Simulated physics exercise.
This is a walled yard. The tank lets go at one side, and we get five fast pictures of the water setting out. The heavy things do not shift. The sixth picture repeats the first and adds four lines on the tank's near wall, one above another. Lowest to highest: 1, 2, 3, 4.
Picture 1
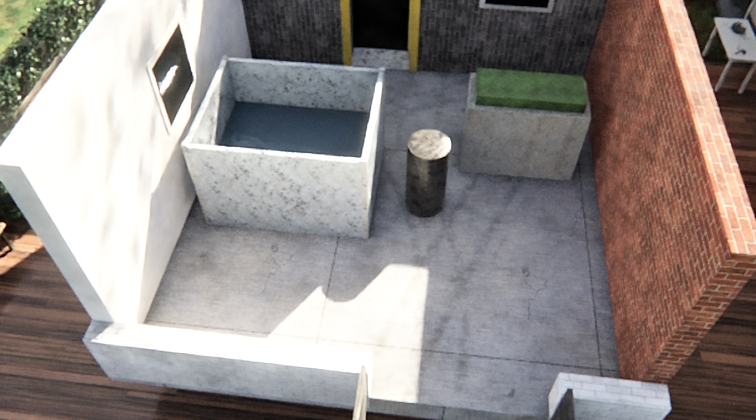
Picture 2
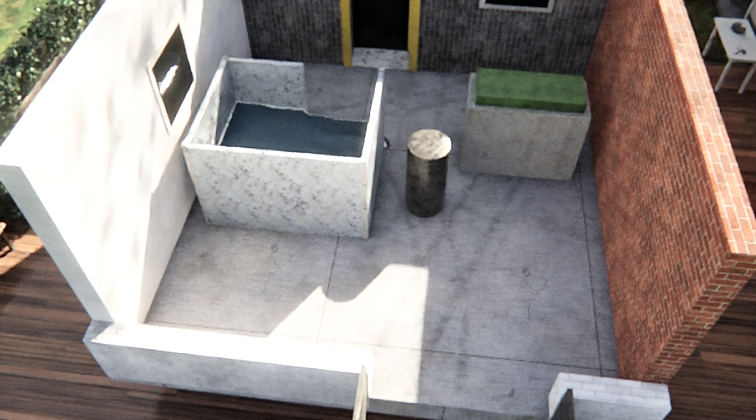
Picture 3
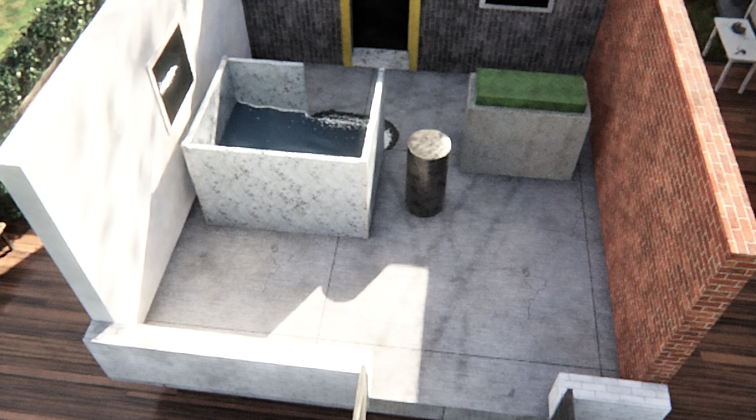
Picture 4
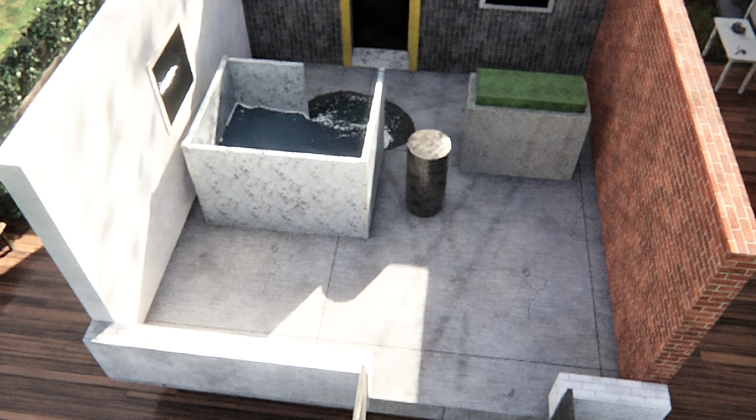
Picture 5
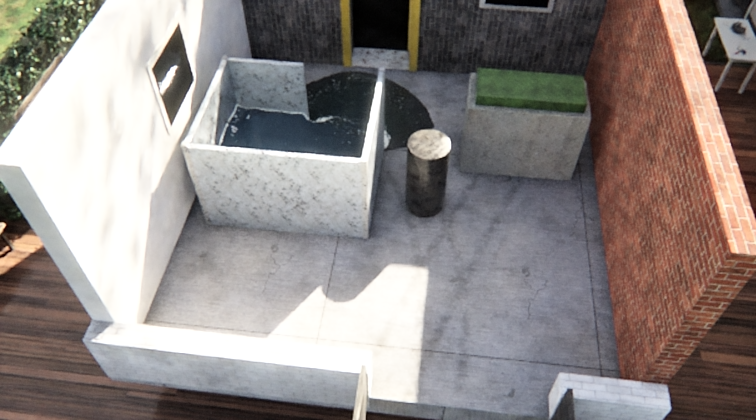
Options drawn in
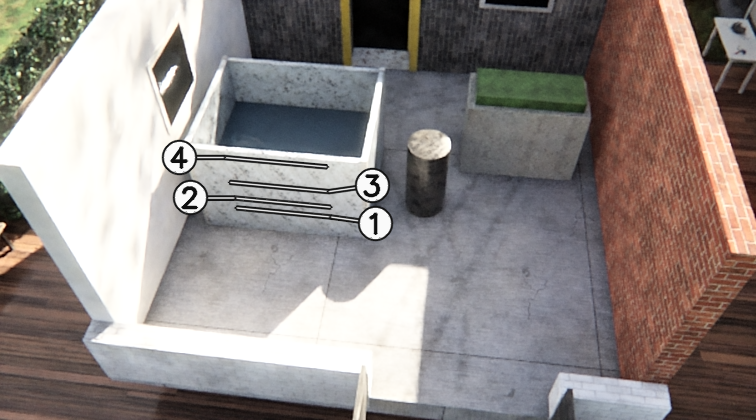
Marble tank in a walled yard losing part of its back wall, water pouring through the gap and spreading across the paving behind.
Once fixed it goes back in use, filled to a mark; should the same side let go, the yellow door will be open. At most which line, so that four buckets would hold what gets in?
Go for 1.
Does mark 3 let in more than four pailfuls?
Yes.
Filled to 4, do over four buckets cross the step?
Yes, it does.
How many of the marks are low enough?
One.
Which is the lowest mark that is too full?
Mark 2.
On the marked copy, 1 at (283, 212); 2 at (281, 202); 3 at (279, 186); 4 at (274, 162); from the bottom up 1, 2, 3, 4.
With 1, a bucket or two gets in.
With 2, about 10 bucketfuls get in.
With 3, dozens of bucketfuls pour in.
With 4, dozens of bucketfuls pour in.
